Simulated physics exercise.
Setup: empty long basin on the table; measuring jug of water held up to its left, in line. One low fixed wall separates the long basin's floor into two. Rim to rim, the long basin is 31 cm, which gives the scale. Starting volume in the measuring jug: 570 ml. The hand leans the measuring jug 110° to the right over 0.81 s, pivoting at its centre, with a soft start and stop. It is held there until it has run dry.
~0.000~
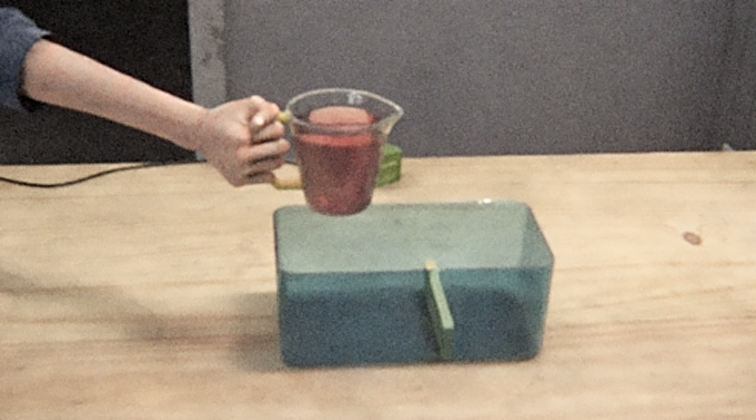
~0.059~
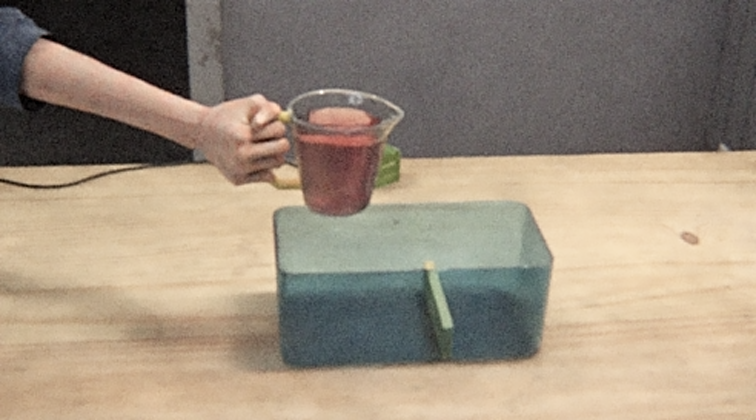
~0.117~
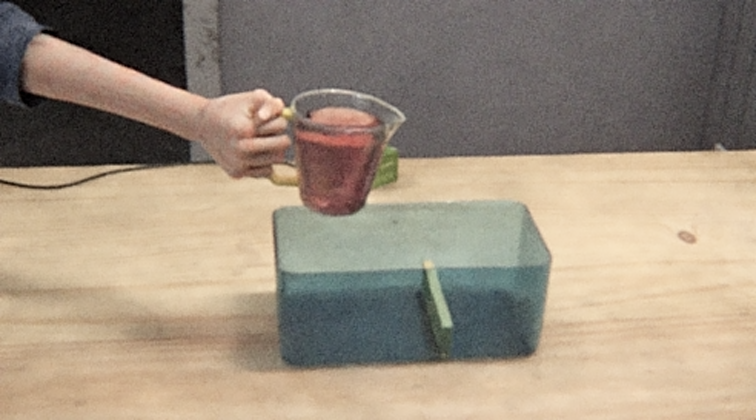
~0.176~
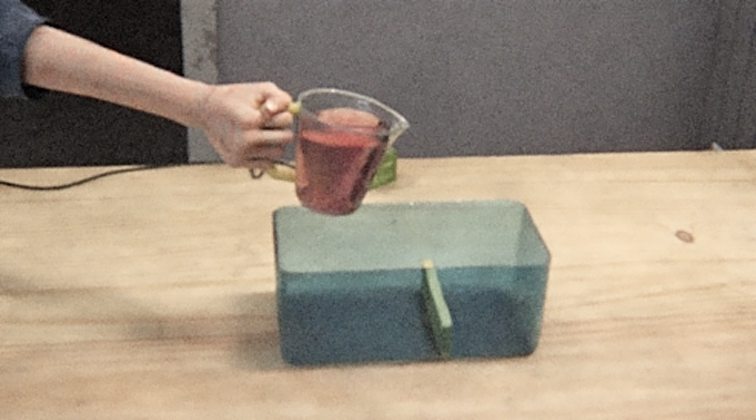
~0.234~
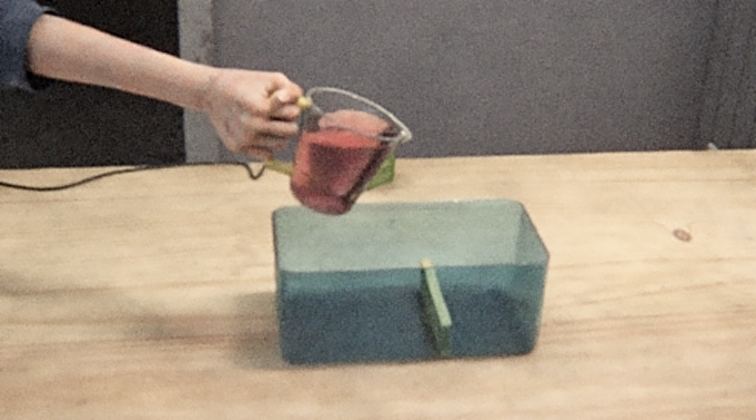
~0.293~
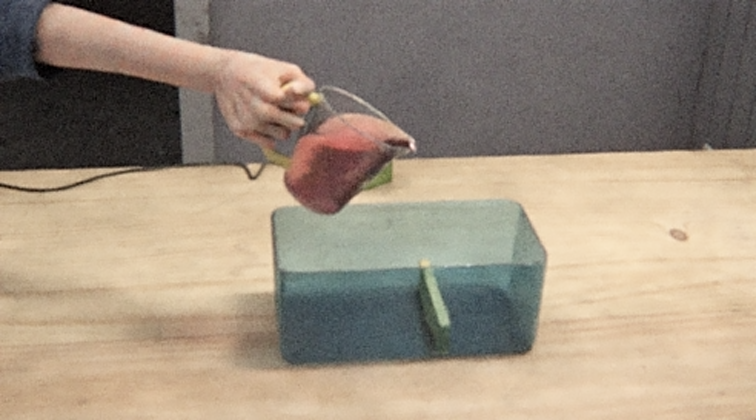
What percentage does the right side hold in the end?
About 46 per cent.
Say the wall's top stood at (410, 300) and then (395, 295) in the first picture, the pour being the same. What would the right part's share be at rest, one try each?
It comes to 85 per cent, and then 95 per cent.
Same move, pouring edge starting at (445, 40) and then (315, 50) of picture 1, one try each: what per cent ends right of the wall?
I'd expect close to 75 per cent and then close to 10 per cent.
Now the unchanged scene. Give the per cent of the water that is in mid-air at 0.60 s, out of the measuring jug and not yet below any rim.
Around 20 in a hundred.
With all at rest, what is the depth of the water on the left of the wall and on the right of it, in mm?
Final reading - left some 10 mm, right some 16 mm.
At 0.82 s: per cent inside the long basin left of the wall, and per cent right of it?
46 per cent left and 46 right, roughly.
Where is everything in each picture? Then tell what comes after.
The first frame shows tilt 0°; pouring edge (403, 110); surface from (292, 123) to (387, 121); the long basin's rim runs from (275, 240) to (541, 233); the wall's top is at (439, 294).
The second frame shows tilt 1°; pouring edge (403, 112); surface from (293, 123) to (387, 122).
The third frame shows tilt 6°; pouring edge (405, 116); surface from (295, 122) to (389, 124).
The fourth frame shows tilt 12°; pouring edge (409, 124); surface from (300, 122) to (393, 127).
The fifth frame shows tilt 21°; pouring edge (412, 134); surface from (303, 127) to (402, 128).
The sixth frame shows tilt 32°; pouring edge (412, 147); surface from (301, 136) to (402, 136); 2 per cent is over the edge.
Then, 0.60 s in, the tilt is 92° and 46 per cent is still to pour, 7 is left of the wall and 28 right of it.
Then, 0.82 s in, the tilt is 110° and 4 per cent is still to pour, 46 is left of the wall and 47 right of it.
Then, 1.06 s in, the tilt is 110° and 0 per cent is still to pour, 53 is left of the wall and 46 right of it.
Then, 1.31 s in, the tilt is 110° and 0 per cent is still to pour, 53 is left of the wall and 46 right of it.
Finally, 53 per cent lies left of the wall, 46 right of it and 1 outside.
